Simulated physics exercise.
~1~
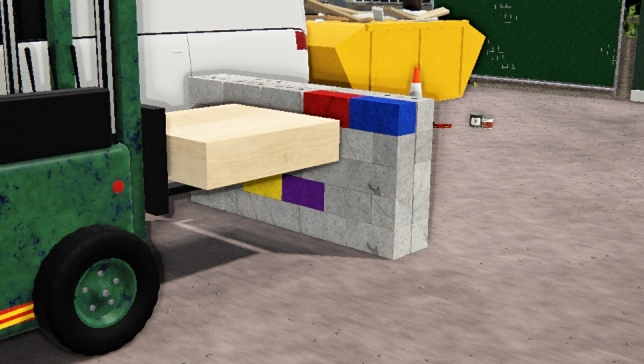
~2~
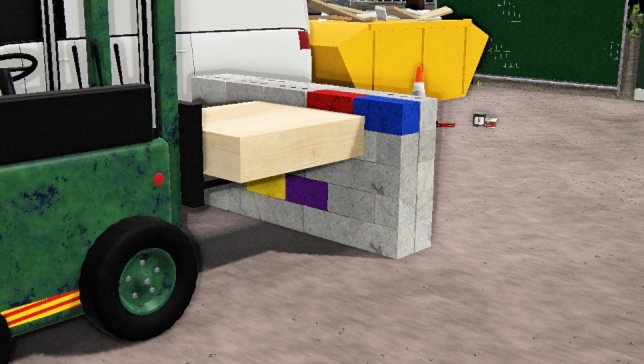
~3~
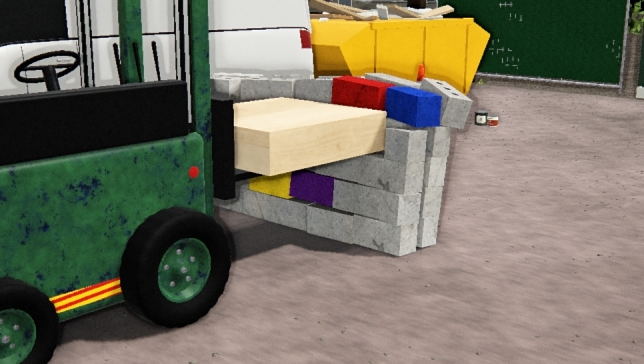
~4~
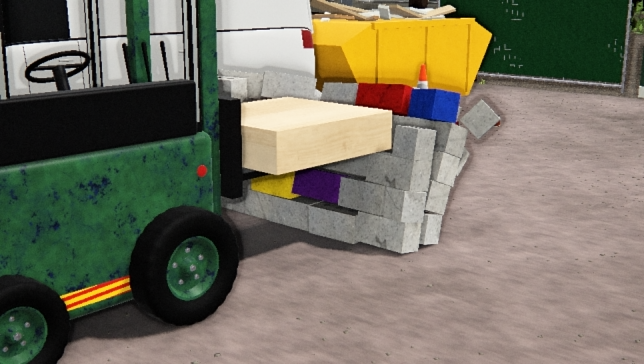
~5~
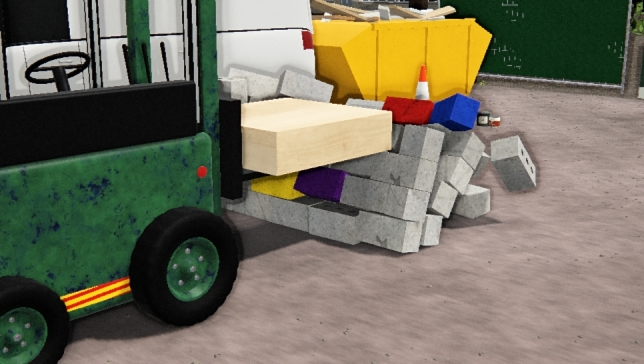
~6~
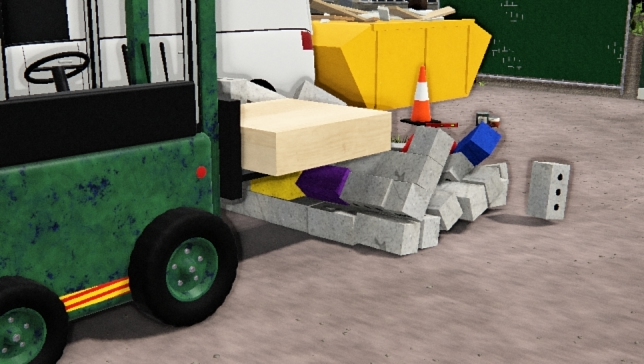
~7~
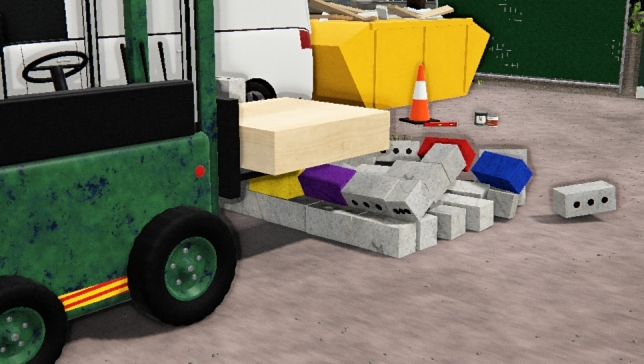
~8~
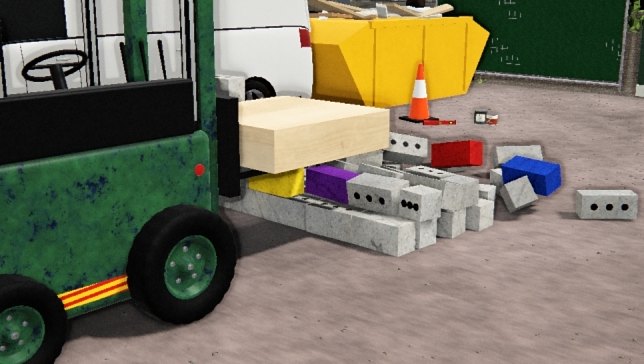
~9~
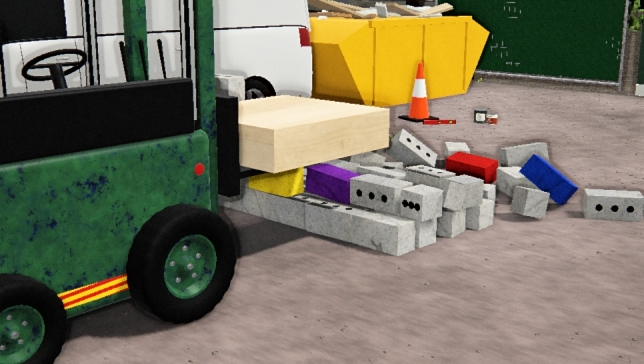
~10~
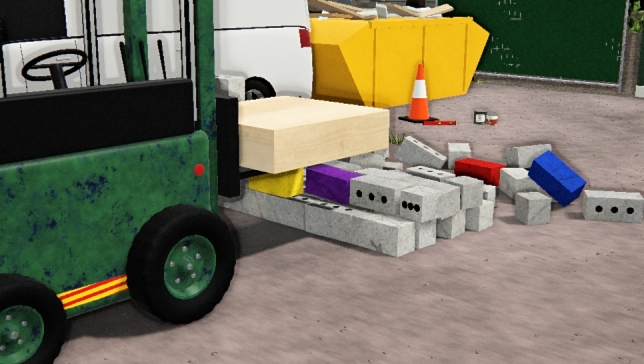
In a dirt yard, with a white van and a yellow skip behind, a green forklift carries a pale wooden block toward a low wall of grey concrete blocks, a few of them coloured. It rolls right and pushes the load into the wall, which bulges and splits apart. The forklift stops while the upper blocks, red and blue among them, topple to the right and tumble down. An orange and white cone is left standing behind. One grey block rolls farthest right, and the rest settle in a low heap, with yellow and purple beside the load.
